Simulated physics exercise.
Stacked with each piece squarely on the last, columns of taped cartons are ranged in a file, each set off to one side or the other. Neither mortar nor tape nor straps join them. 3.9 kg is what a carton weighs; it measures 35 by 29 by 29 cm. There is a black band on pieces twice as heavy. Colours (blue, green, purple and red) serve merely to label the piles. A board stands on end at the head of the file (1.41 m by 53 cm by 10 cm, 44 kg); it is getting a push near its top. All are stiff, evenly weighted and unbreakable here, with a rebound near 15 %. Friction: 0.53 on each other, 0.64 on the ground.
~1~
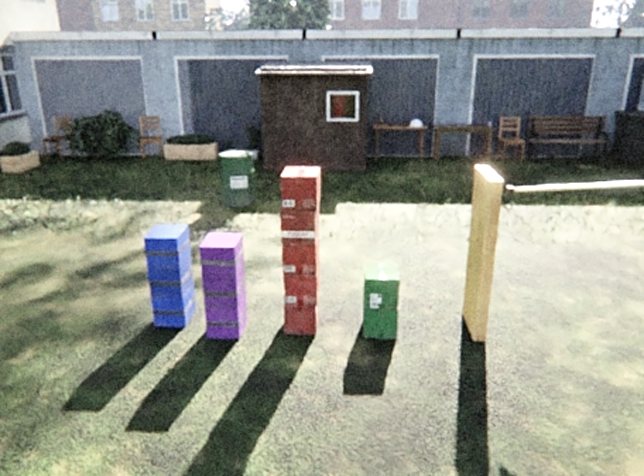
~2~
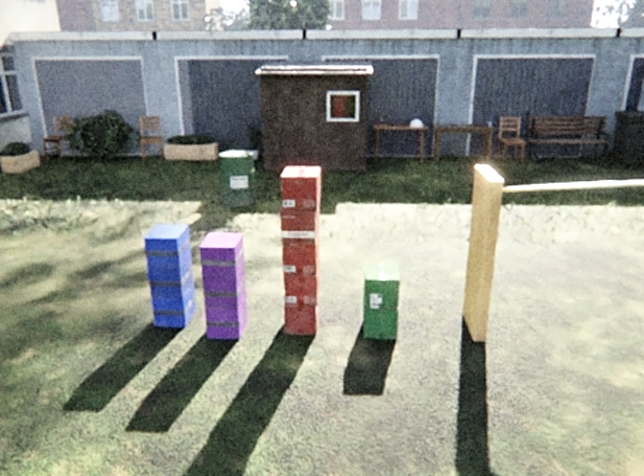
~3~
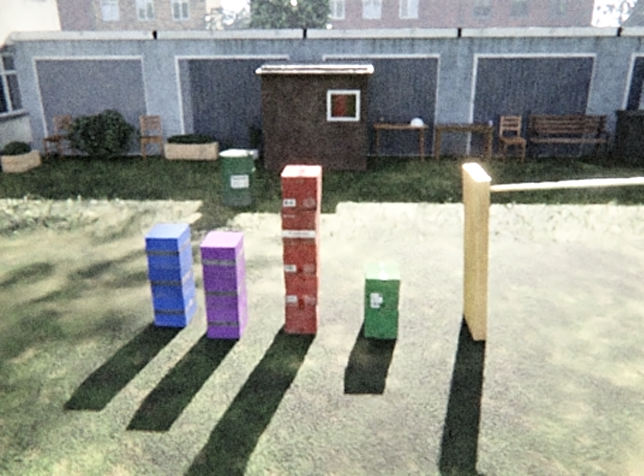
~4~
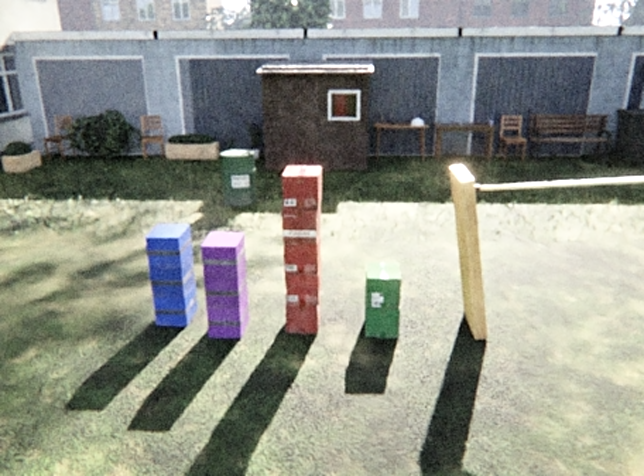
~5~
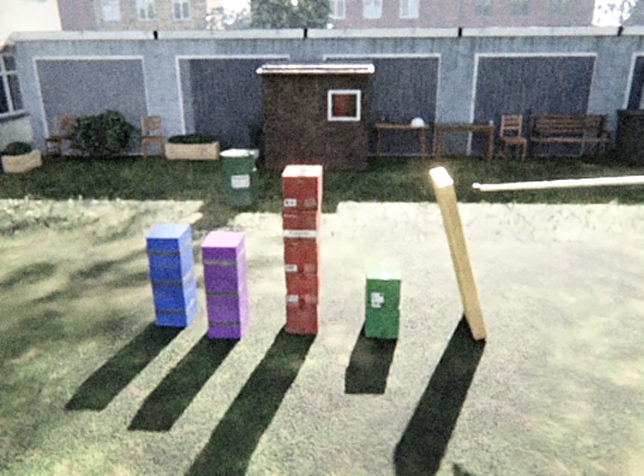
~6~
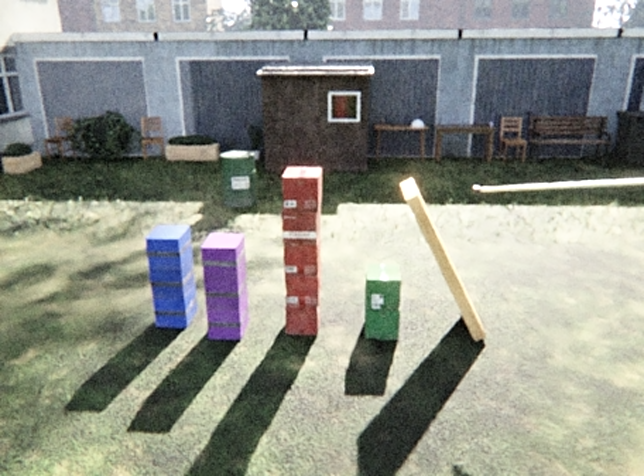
On a lawn, a pole pushes the top of a tall board, which tilts left toward stacked cartons.
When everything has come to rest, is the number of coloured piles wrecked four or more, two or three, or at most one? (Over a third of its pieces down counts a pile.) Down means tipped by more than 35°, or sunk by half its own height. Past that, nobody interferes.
At most one.
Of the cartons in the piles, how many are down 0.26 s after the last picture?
0.
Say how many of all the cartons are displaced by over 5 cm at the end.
0 have shifted.
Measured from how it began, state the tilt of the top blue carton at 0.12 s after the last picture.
Near 0 degrees from where it started.
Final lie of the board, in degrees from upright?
It ends up leaning about 50 degrees from upright.
Then, 0.12 s after the last picture, board 39° from upright; none of the 13 cartons down.
Then, 0.26 s after the last picture, board 51° from upright; none of the 13 cartons down.
At rest, board 51° from upright; none of the 13 cartons down, 1 disturbed; top green carton shifted 32 mm; top red carton unmoved. No coloured pile is wrecked. As the last picture would show them, middles, top green carton near (379, 286), top red carton near (303, 189).
